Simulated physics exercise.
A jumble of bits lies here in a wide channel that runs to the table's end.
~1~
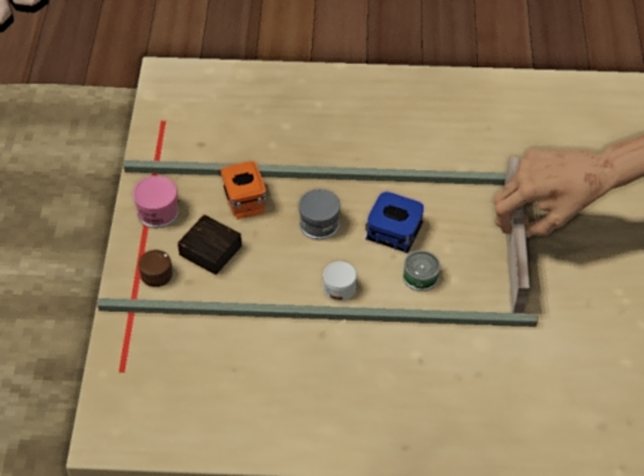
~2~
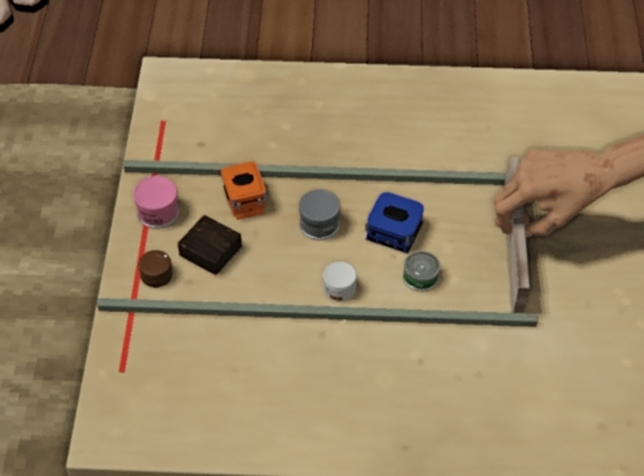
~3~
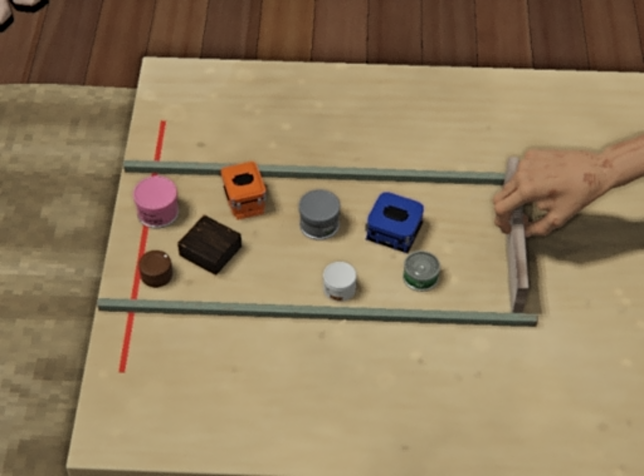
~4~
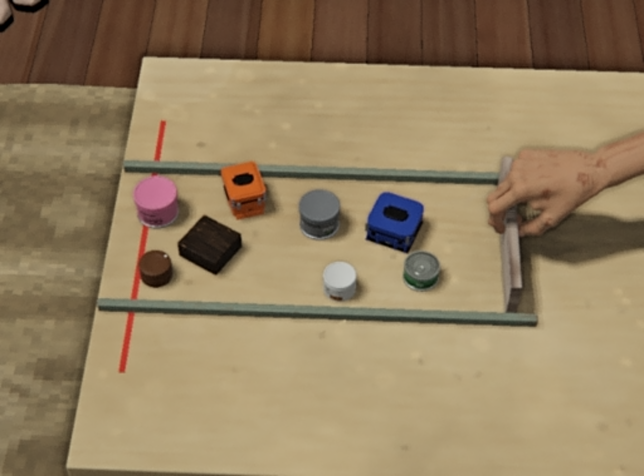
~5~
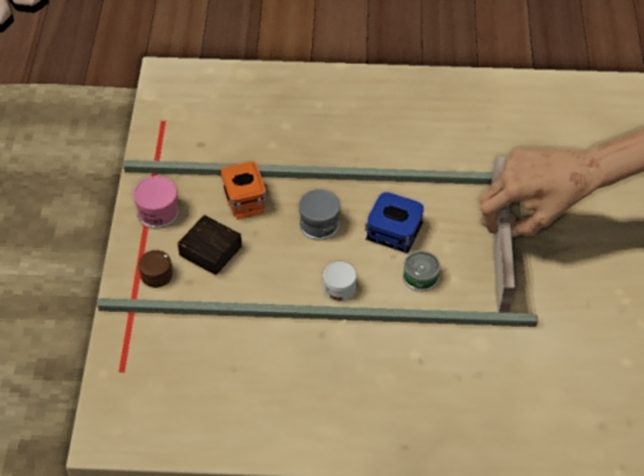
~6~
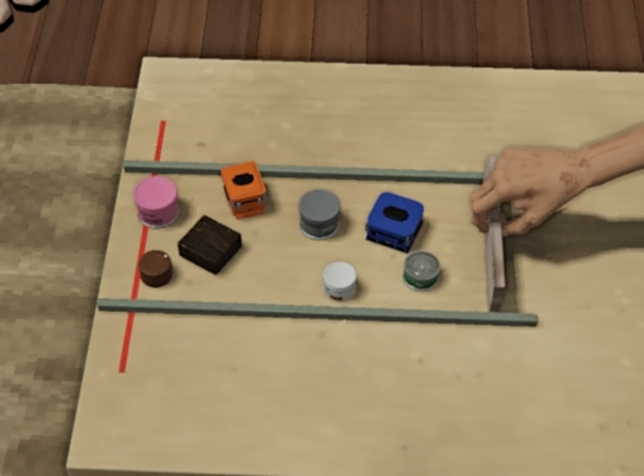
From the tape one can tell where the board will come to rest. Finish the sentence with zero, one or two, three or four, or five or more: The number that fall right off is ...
The number that fall right off is three or four.
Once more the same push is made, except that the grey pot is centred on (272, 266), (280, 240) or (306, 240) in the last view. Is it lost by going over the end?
In turn it goes off; goes off; goes off.
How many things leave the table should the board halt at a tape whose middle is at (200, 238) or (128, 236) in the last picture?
Counts per try: 1; 5.
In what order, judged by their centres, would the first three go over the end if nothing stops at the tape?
Those three are the pink pot, the grey pot and the black block, in that order.
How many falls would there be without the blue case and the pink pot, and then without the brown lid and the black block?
The number is 2 for the first case and 2 for the second.
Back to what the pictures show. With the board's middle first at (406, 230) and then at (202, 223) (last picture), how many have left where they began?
Well, it's 2 at the first one and 8 at the second.
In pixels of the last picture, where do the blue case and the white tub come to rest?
The blue case at (122, 216), the white tub at (119, 279).
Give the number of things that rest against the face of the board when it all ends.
That comes to 4.
A little later, none off yet; pink pot at rest near (157, 202); brown lid at rest near (156, 269); black block at rest near (210, 245).
When it is over, the number that fall off is three or four; down, grey pot, black block, brown lid and pink pot.
